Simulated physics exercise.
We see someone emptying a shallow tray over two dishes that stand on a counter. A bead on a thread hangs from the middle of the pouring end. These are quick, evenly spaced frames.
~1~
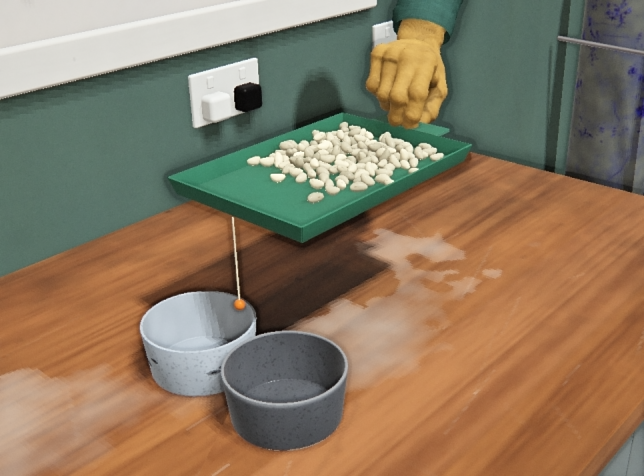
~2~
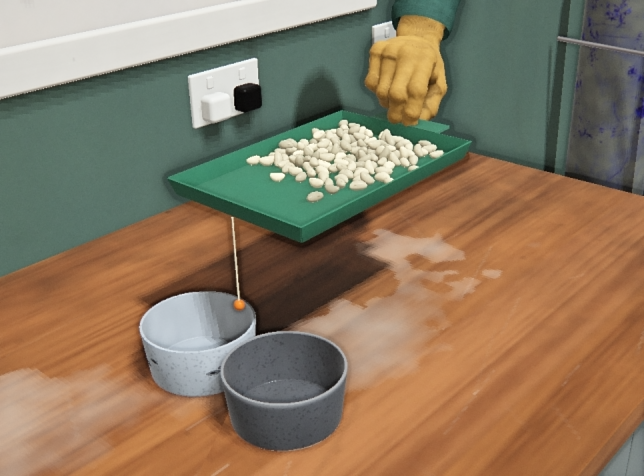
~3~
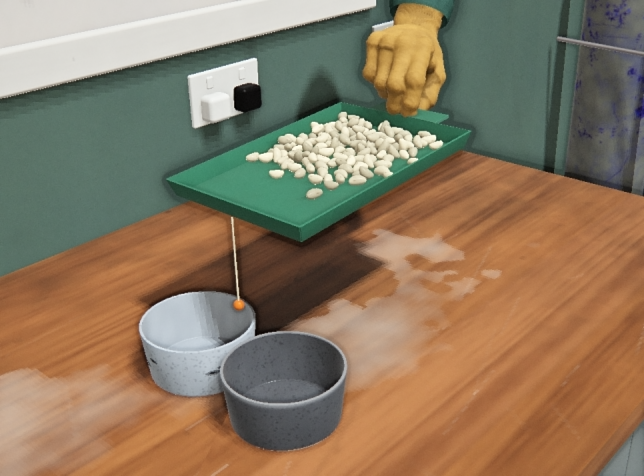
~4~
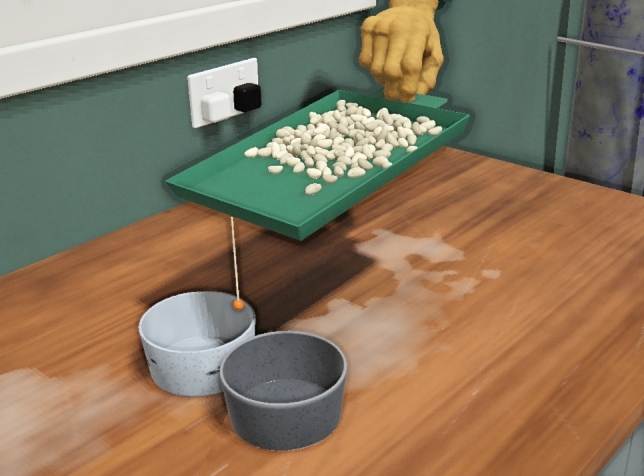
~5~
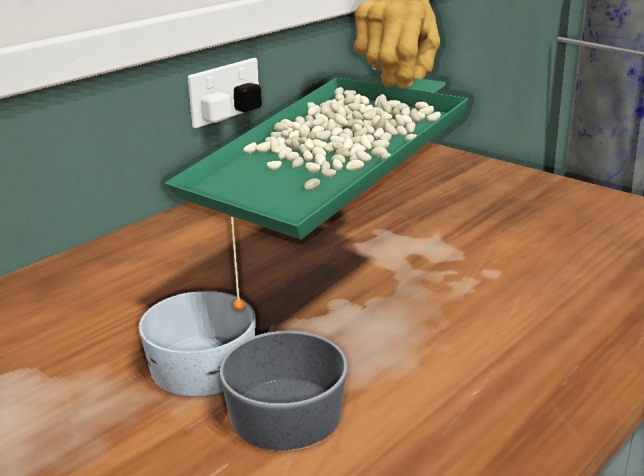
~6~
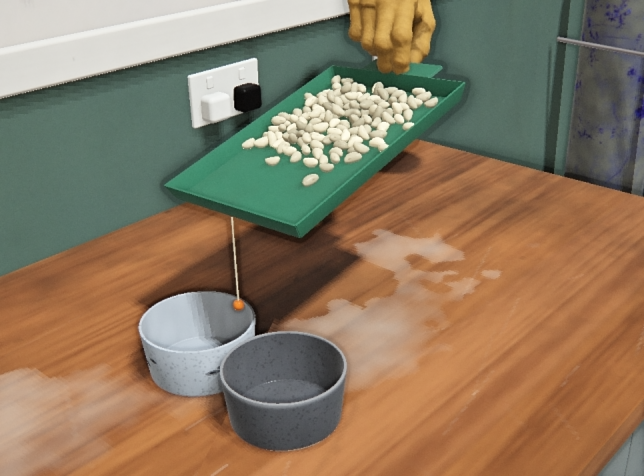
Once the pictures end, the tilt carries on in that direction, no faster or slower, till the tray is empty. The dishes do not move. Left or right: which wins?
The left dish gets more.
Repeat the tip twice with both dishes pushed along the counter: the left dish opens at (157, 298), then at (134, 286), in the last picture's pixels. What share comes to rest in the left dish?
First some 50, then 20 per cent.
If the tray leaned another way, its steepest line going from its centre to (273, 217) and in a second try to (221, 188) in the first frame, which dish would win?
First the right dish, then left.
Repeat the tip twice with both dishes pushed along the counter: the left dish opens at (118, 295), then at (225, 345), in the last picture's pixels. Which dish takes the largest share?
The first try: The dish on the right. The second: The left dish.
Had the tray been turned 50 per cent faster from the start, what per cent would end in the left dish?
Near 50 %.
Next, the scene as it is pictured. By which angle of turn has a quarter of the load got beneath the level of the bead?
At about 75°.
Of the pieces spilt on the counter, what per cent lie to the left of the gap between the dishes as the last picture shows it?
It comes to 100 per cent or so.
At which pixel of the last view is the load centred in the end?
At about (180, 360).
Soon, tray tipped steeply; most on the tray; a stray few in the left dish; a stray few outside both; a small part in the air.
A while on, tray tipped right over; about a third on the tray; a stray few in the right dish; about a quarter in the left dish; about a quarter outside both; a small part in the air.
Towards the end, tray tipped past a quarter turn; a stray few in the right dish; about two thirds in the left dish; about a third outside both.
Finally, tray tipped past a quarter turn; a stray few in the right dish; about two thirds in the left dish; about a third outside both.
